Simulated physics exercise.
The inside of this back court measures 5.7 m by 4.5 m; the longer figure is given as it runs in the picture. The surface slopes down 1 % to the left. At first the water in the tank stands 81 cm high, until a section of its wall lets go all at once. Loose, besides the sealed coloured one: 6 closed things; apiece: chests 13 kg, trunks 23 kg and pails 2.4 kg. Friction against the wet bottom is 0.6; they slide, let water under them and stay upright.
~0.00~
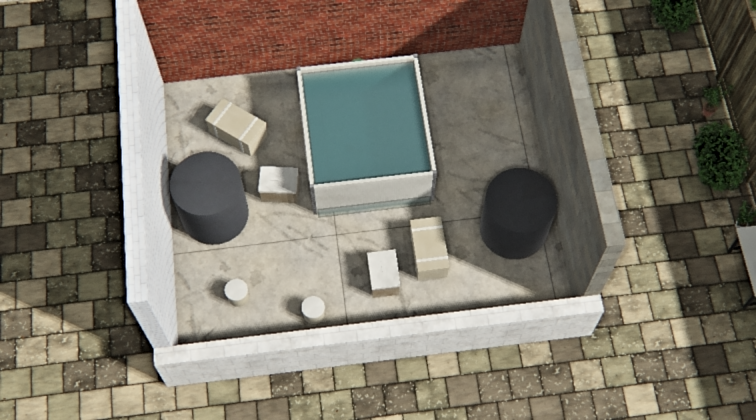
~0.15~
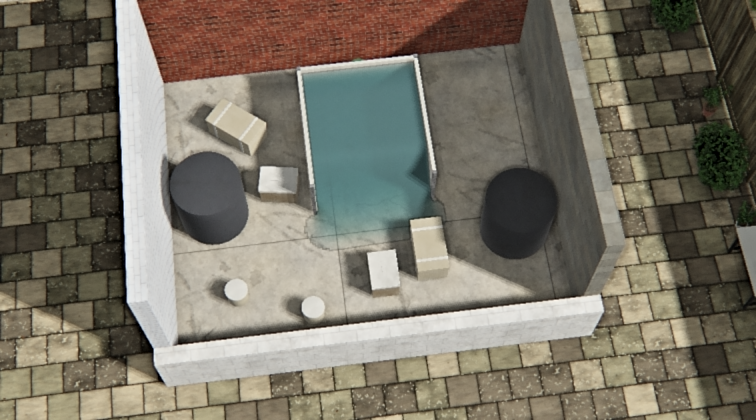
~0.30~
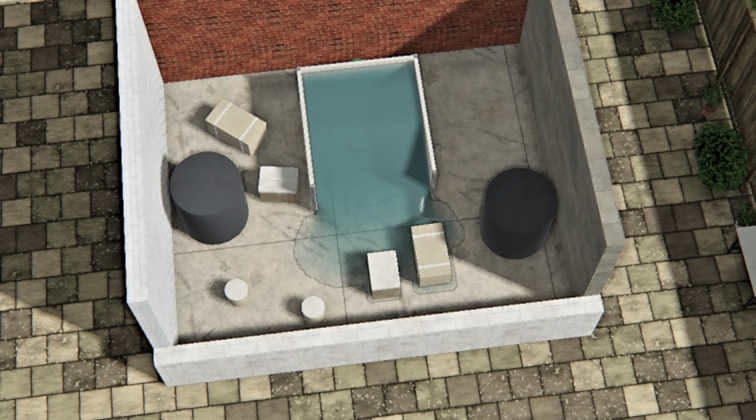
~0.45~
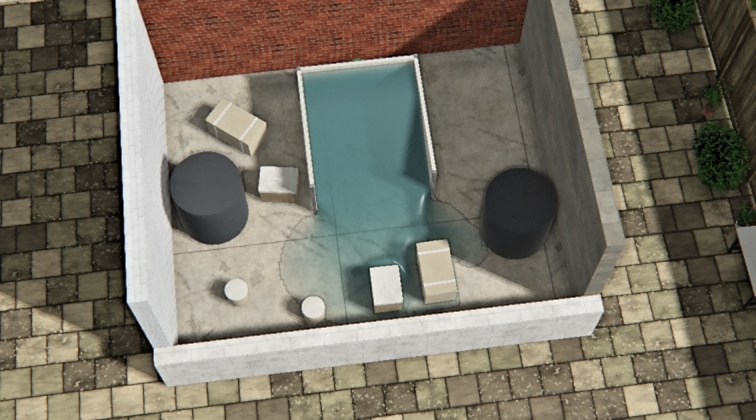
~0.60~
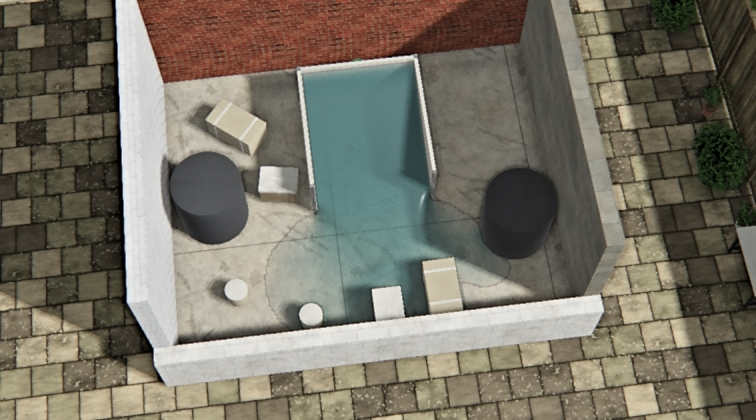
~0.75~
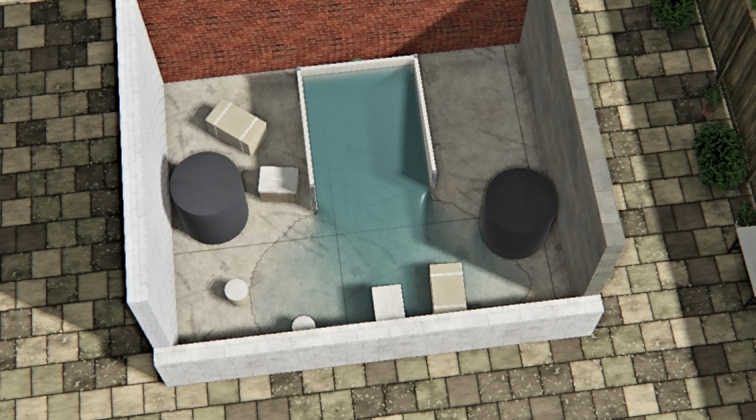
Water pouring from the opened front of a tank in a walled courtyard, spreading across the floor and sliding pale blocks toward the near wall.
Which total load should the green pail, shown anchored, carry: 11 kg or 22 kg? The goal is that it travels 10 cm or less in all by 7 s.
Only 22 kg will do.
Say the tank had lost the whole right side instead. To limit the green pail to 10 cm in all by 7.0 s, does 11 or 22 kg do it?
Result: Both masses insufficient.
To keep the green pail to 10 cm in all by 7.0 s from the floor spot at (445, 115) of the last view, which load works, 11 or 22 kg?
Short version: The heftier mass only.
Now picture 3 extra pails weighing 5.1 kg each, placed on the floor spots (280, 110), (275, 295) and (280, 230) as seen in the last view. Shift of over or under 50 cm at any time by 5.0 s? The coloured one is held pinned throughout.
First one stayed within, second went beyond, third went beyond.
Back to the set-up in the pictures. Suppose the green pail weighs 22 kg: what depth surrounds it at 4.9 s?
Close to 14 cm deep.
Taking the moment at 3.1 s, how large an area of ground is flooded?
Somewhere around 19 m2, roughly.
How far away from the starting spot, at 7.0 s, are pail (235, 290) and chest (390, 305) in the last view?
350 cm and 150 cm.
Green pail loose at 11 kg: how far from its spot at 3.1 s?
Shift: Roughly 0 cm.
After 1.4 s the green pail would be 0 cm from its start with 11 kg and 0 cm from its start with 22 kg; 0 cm of water round it then.
After 3.1 s the green pail would be 0 cm from its start with 11 kg and 0 cm from its start with 22 kg; 0 cm of water round it then.
After 4.9 s the green pail would be 20 cm from its start with 11 kg and 0 cm from its start with 22 kg; 14 cm of water round it then.
After 7.0 s the green pail would be 117 cm from its start with 11 kg and 0 cm from its start with 22 kg; 18 cm of water round it then.
